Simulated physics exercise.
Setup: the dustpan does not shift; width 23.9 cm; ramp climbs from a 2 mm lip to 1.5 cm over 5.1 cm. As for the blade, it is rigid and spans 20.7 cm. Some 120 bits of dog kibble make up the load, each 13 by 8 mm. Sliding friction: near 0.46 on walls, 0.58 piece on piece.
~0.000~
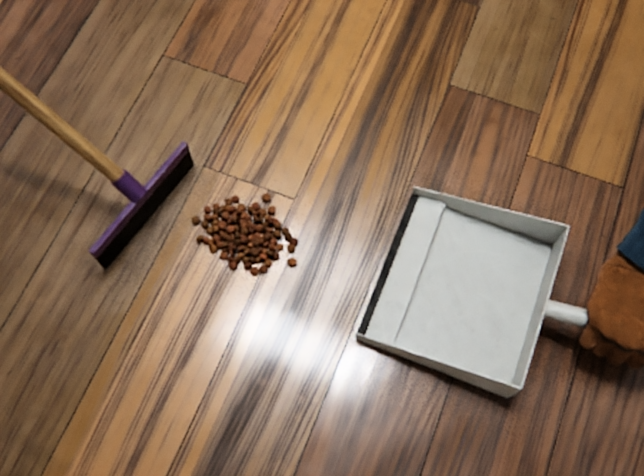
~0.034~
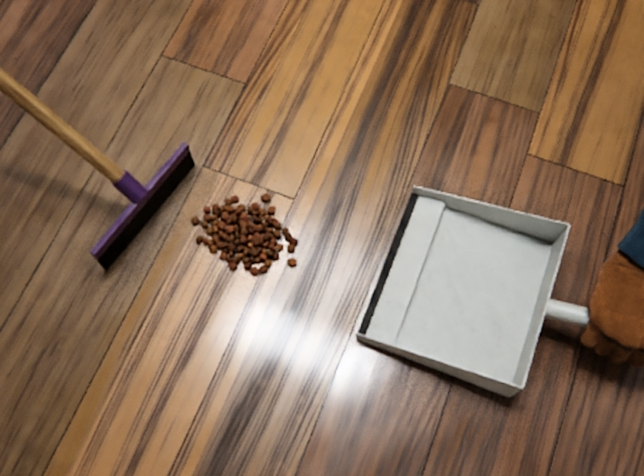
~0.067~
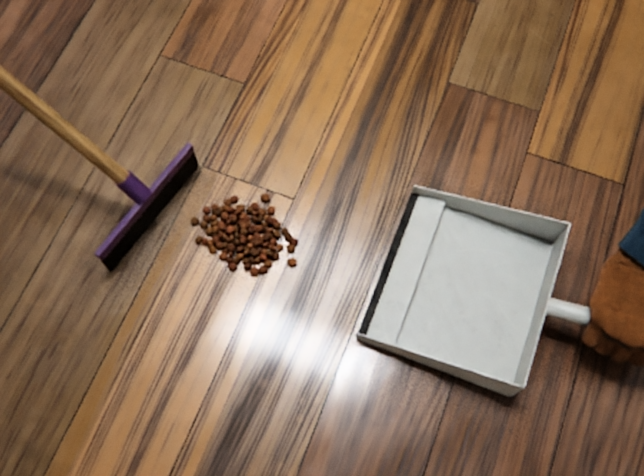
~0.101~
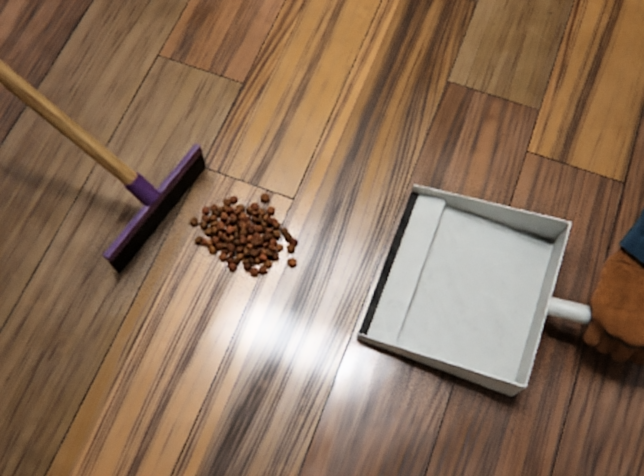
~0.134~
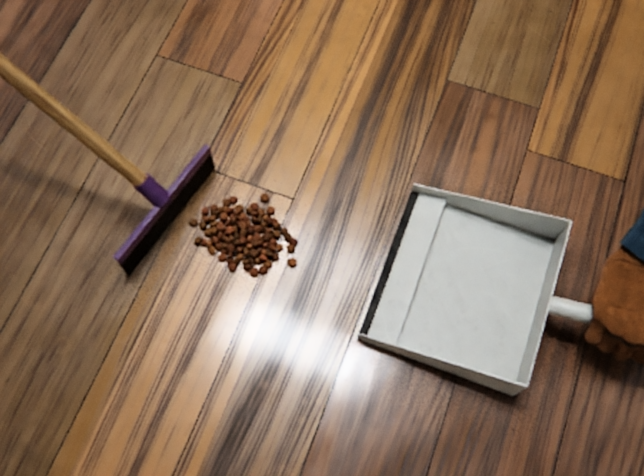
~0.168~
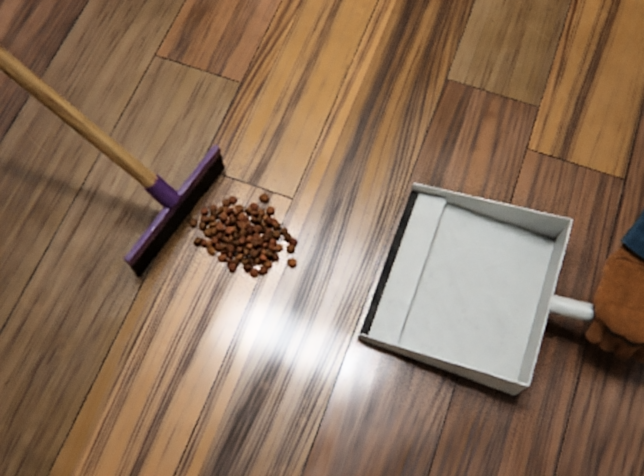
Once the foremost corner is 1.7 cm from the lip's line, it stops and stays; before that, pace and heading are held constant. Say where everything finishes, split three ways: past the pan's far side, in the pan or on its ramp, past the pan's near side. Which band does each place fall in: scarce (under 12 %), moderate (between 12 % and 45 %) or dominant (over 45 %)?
Far side: Scarce; pan: Scarce; near side: Scarce.
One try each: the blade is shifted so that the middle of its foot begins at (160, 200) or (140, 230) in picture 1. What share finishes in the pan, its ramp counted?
Close to 0 in a hundred, then close to 10 in a hundred.
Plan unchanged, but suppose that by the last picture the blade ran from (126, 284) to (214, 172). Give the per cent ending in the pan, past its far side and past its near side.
Split: Pan = 20, far = 0, near = 30.
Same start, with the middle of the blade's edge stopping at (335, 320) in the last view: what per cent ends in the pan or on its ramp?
Some 25 per cent.
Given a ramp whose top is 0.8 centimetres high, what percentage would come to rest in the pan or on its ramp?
5 %.
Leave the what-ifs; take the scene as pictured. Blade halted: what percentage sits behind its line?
Some 15 percent of it.
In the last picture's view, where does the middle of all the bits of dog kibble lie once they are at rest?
My guess is close to (365, 266).
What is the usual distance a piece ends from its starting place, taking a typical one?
About 18 cm.
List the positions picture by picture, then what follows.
The first picture shows blade from (95, 253) to (185, 148), moved 0.0 cm, 0 of the pieces shifted so far; middle of the pieces at (243, 235); pan at (470, 295).
The second picture shows blade from (96, 254) to (186, 149), moved 0.3 cm, 0 of the pieces shifted so far; middle of the pieces at (243, 236).
The third picture shows blade from (101, 256) to (190, 149), moved 1.0 cm, 0 of the pieces shifted so far; middle of the pieces at (242, 236).
The fourth picture shows blade from (109, 258) to (198, 150), moved 2.3 cm, 0 of the pieces shifted so far; middle of the pieces at (242, 236).
The fifth picture shows blade from (120, 259) to (207, 151), moved 3.7 cm, 0 of the pieces shifted so far; middle of the pieces at (242, 236).
The sixth picture shows blade from (130, 261) to (217, 152), moved 5.3 cm, 0 of the pieces shifted so far; middle of the pieces at (242, 237); pan at (474, 292). Its pace works out near 0.45 m/s, heading 17 degrees away from the viewer's side.
After 0.47 s, middle of the blade 17 cm from the lip; 0 % over the lip, far side 0 %, near side 0 %.
Then, at 0.67 s, middle of the blade 9 cm from the lip; 0 % over the lip, far side 0 %, near side 0 %.
Then, at 0.98 s, middle of the blade 4 cm from the lip; 5 % over the lip, far side 0 %, near side 0 %.
At rest (1.3 s), far side 0 %, pan 5 %, near side 0 %, in front of the lip or behind the blade 95 %.
